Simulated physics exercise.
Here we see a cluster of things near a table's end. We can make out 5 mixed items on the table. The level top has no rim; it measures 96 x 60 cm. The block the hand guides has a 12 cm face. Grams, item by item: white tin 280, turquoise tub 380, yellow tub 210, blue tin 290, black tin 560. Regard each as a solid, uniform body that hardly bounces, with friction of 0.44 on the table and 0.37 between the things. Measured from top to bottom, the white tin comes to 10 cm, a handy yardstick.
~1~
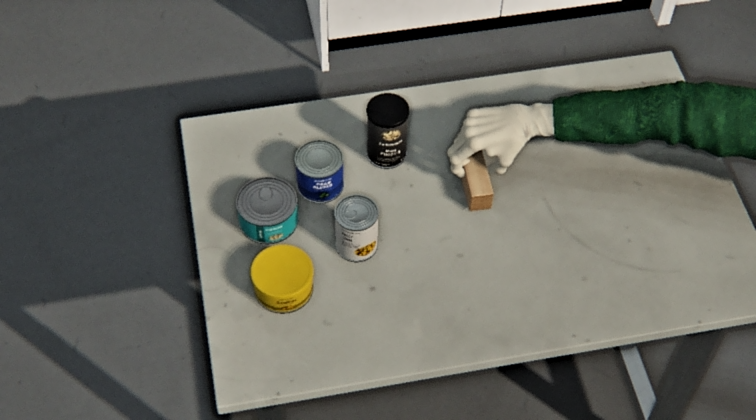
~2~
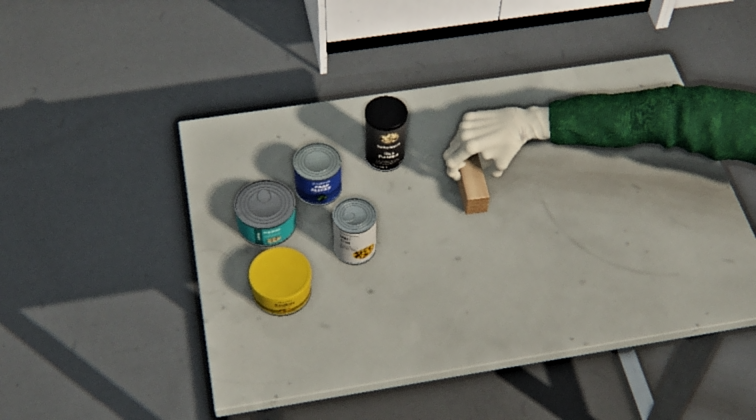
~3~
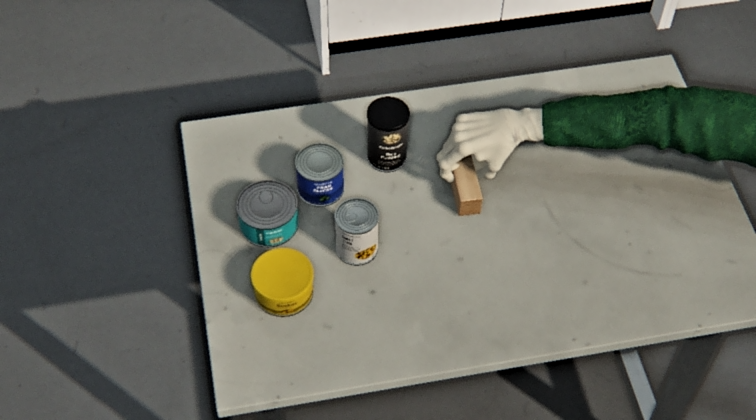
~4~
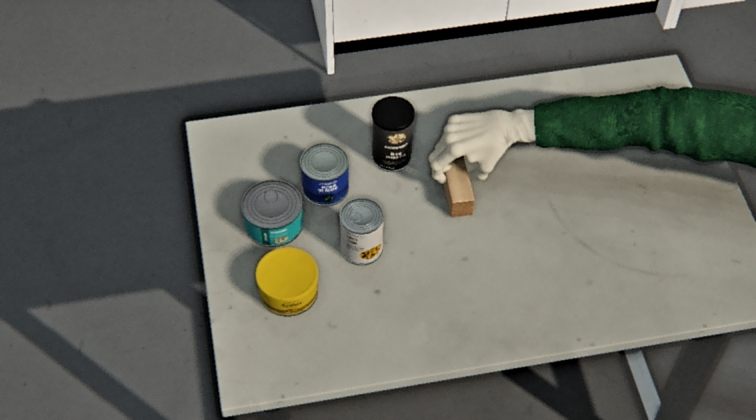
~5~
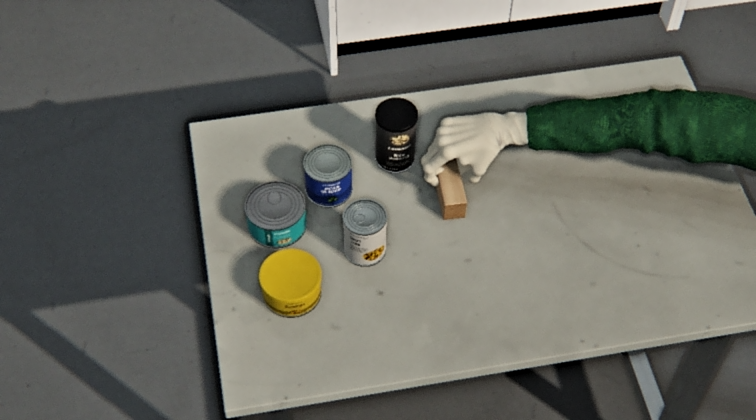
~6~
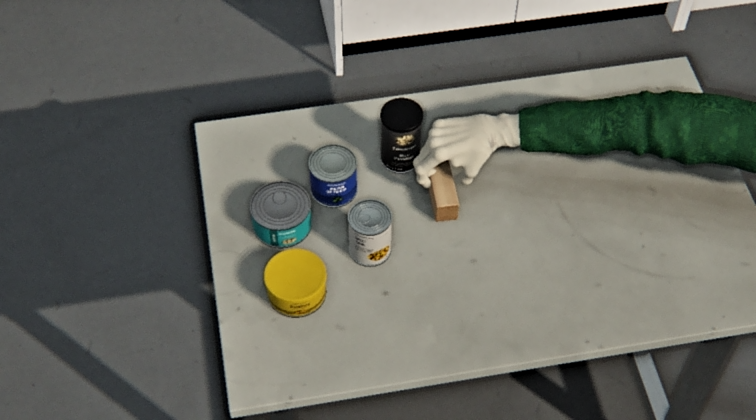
A pale tabletop stands on a grey floor with white cabinetry behind it, seen from above at an angle by a camera that shifts very slightly. Five tins and tubs, turquoise, blue, yellow, white and black, cluster toward the left, while a white-gloved hand in a green sleeve holds a wooden block to their right. The hand slides the block slowly leftward, nearing the tins, which stay in place.
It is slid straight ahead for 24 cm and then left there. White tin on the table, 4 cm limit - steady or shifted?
Steady.
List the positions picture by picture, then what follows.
In the first picture, pusher on by 0 cm; white tin (357, 229); turquoise tub (268, 210).
In the second picture, pusher on by 0 cm; blue tin (318, 174); black tin (385, 134).
In the third picture, pusher on by 2 cm; turquoise tub (268, 214); yellow tub (283, 283).
In the fourth picture, pusher on by 4 cm; blue tin (325, 175); black tin (393, 135).
In the fifth picture, pusher on by 6 cm; turquoise tub (276, 214); yellow tub (291, 283).
In the sixth picture, pusher on by 8 cm; white tin (370, 233); blue tin (333, 176).
Then, 0.20 s later than the last frame, pusher on by 12 cm.
Then, 0.50 s later than the last frame, pusher on by 18 cm.
Then, 0.70 s later than the last frame, pusher on by 22 cm.
Then, 0.80 s later than the last frame, pusher on by 23 cm; blue tin 3 cm from its spot.
When it is over, all 5 within 4 cm of the start. End places, in pixels of the last picture, white tin near (370, 233).
